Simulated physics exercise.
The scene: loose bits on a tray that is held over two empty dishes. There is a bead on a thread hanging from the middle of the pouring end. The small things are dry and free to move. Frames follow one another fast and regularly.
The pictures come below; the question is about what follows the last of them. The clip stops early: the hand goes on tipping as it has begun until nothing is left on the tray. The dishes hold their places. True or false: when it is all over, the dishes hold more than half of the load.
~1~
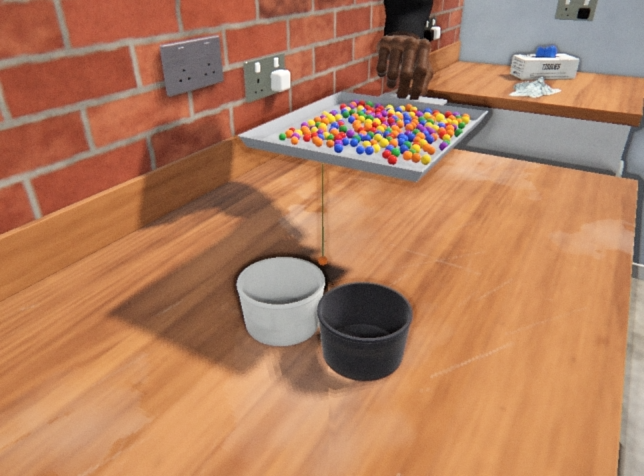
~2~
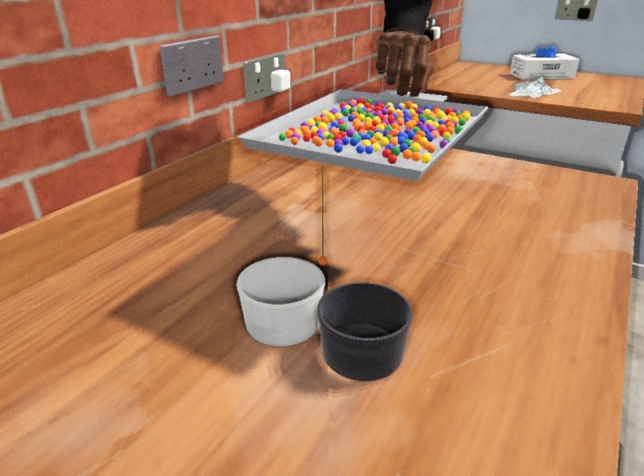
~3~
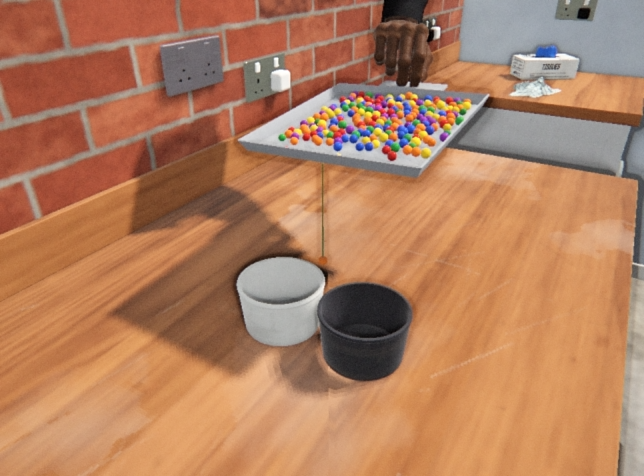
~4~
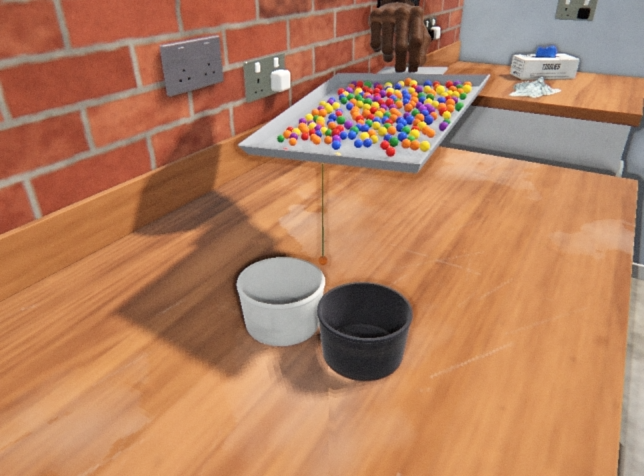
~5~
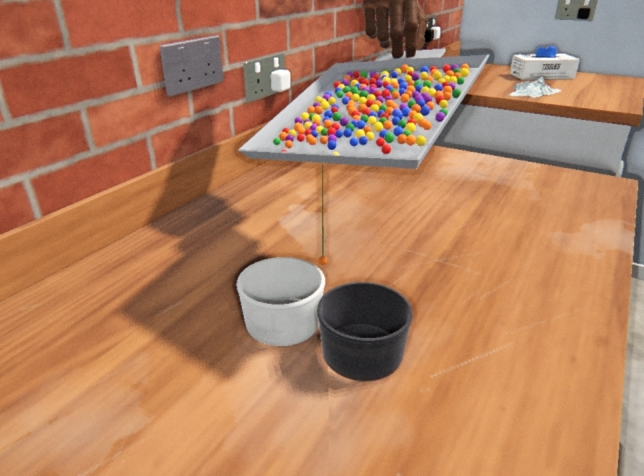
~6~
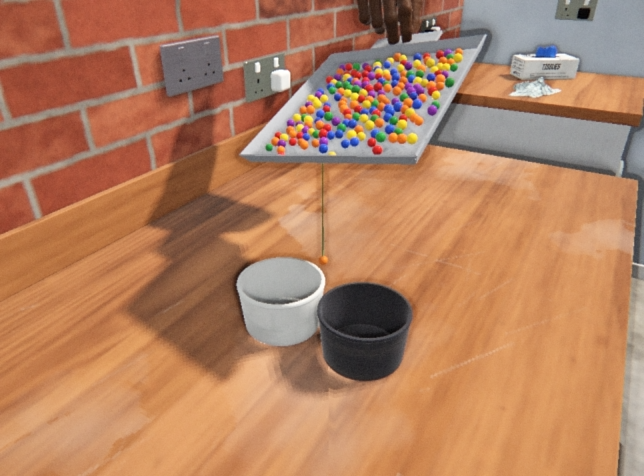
False.
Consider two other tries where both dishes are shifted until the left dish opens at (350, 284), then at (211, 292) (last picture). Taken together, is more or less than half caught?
Short of half, then short of half.
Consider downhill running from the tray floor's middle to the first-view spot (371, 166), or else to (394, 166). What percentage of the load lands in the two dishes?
First heading 50 %, second heading 40 %.
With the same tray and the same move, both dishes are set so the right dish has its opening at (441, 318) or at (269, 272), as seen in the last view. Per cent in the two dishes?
0 %, then 70 %.
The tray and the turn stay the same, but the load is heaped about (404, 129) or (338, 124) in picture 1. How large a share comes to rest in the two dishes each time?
Around 20 percent the first time, around 30 percent the second.
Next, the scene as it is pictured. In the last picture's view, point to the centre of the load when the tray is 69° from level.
In the last view, the load is centred near (240, 268).
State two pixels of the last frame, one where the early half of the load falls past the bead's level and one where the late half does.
(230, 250), then (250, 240).
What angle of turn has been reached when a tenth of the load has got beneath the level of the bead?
60° or so.
Just after the last frame, tray tipped steeply; roughly a quarter on the tray; roughly a quarter in the left dish; roughly a third outside both; roughly a quarter in the air.
A moment on, tray tipped past a quarter turn; roughly a quarter in the left dish; the larger part outside both.
Further on, tray tipped past a quarter turn; roughly a quarter in the left dish; the larger part outside both.
When it is over, tray tipped past a quarter turn; not one in the right dish; roughly a quarter in the left dish; the larger part outside both.
